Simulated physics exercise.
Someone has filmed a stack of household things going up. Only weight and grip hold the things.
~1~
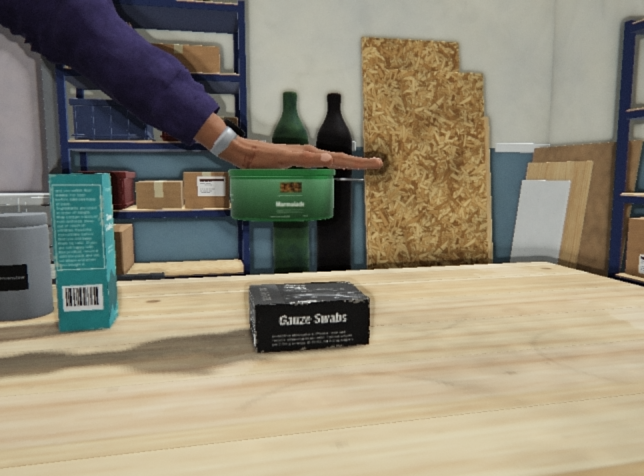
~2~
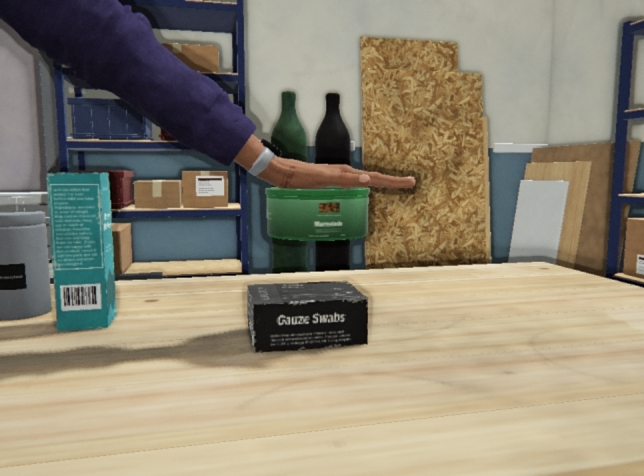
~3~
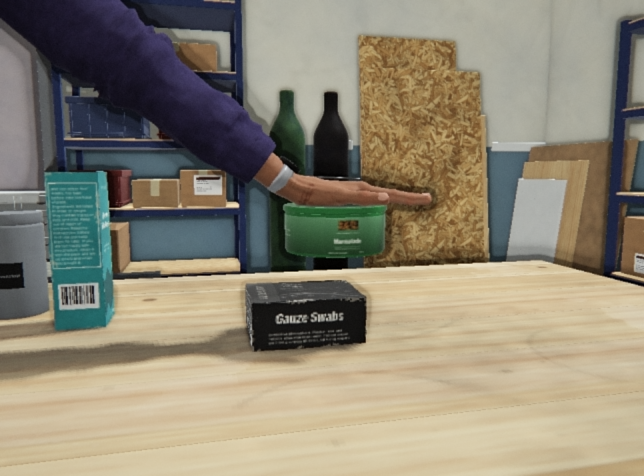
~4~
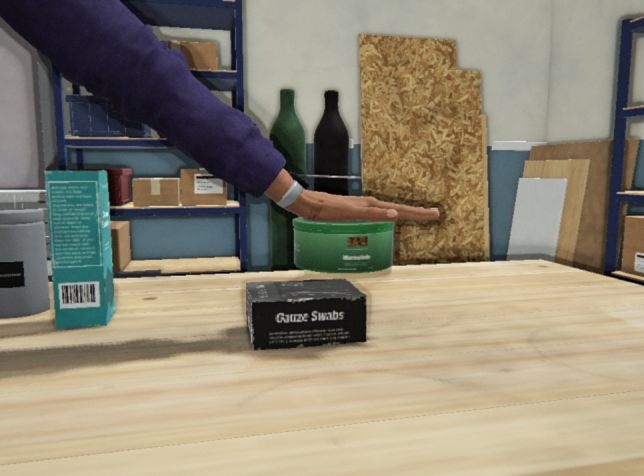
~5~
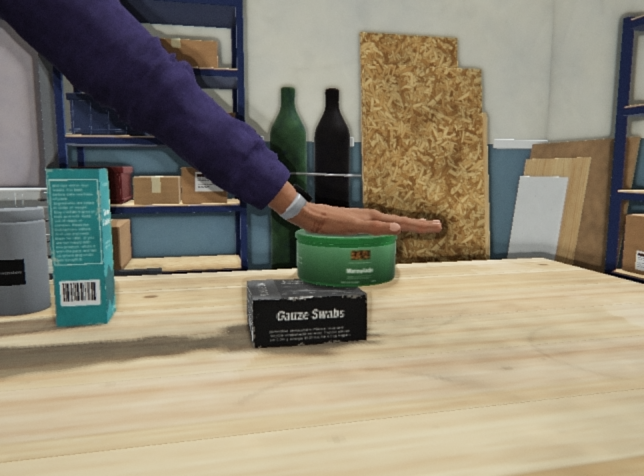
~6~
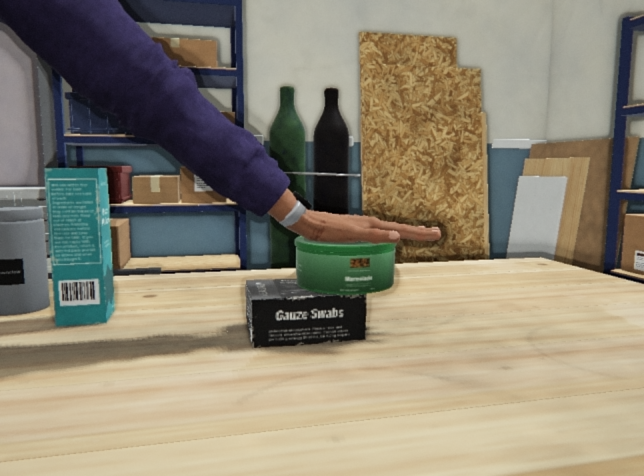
The clip shows a purple-sleeved arm carrying a green tub rightward and down over a wooden table, then setting it on the right side of a black gauze swabs box, the hand still on its lid.
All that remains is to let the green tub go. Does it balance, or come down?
The pile holds.
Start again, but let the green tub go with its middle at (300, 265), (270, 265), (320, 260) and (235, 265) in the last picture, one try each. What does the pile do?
In the first case it stays up; in the second case it stays up; in the third case it stays up; in the fourth case it loses its balance.
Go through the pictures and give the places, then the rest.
In the first frame, coming down; green tub (282, 193); black box (307, 314).
In the second frame, coming down; green tub (318, 211); grey jar (17, 264).
In the third frame, coming down; green tub (335, 228); turquoise carton (82, 248).
In the fourth frame, coming down; green tub (344, 242); black box (304, 311).
In the fifth frame, coming down; green tub (346, 254); grey jar (17, 260).
In the sixth frame, set down, still held; green tub (345, 261); turquoise carton (82, 244).
Then, 0.40 s past the last view, nothing moves.
Then, 1.00 s past the last view, green tub resting near (345, 262).
Finally, all 4 still in place. Final places as the last picture's camera would see them, green tub near (345, 262). The pile keeps its balance.
